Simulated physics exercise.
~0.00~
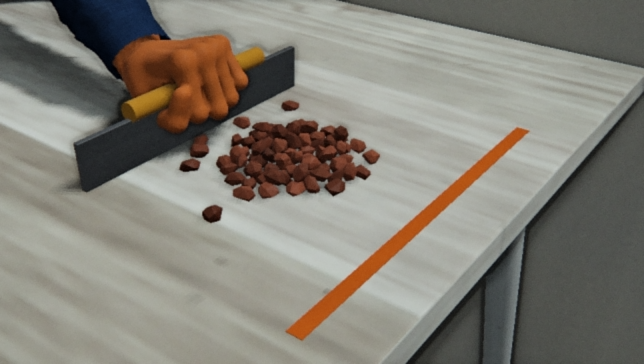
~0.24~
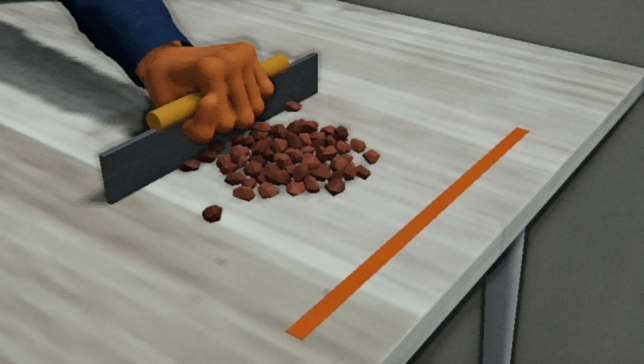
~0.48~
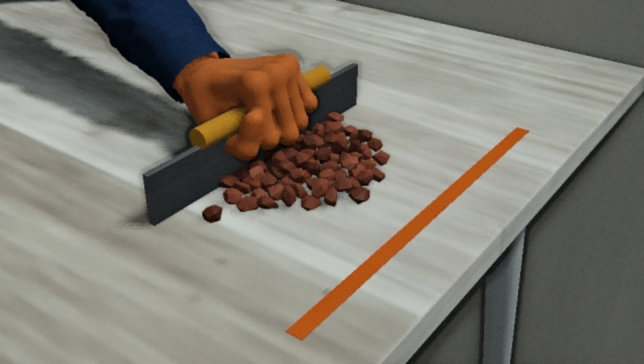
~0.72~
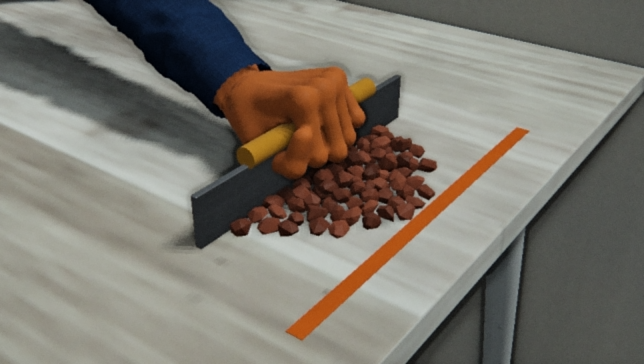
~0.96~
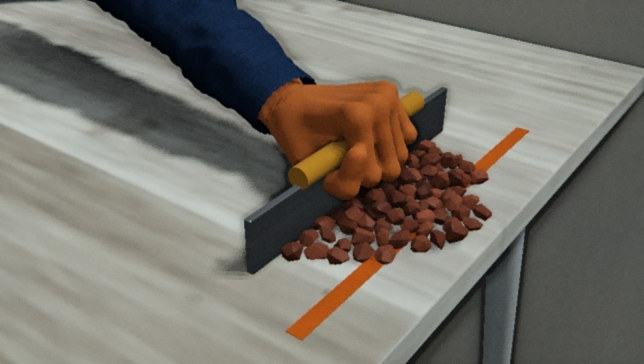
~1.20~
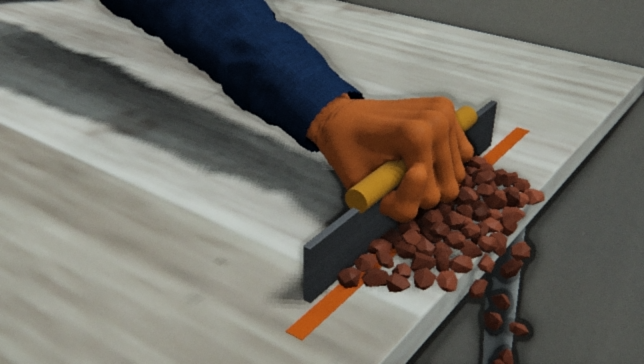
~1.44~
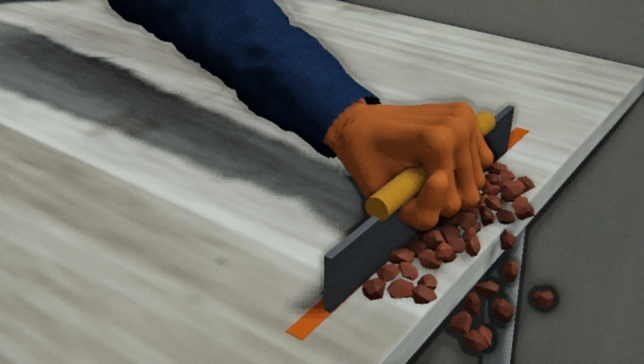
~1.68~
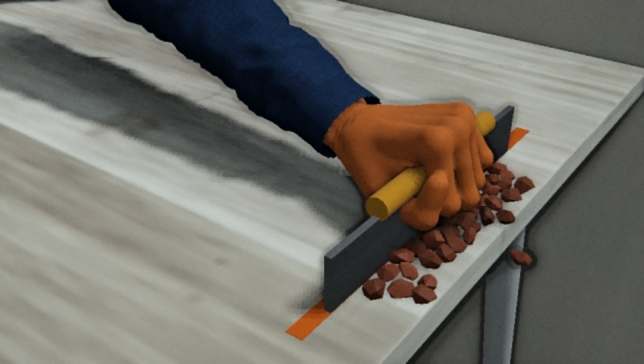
A gloved hand scrapes reddish bits across a table, stopping at orange tape as some fall.
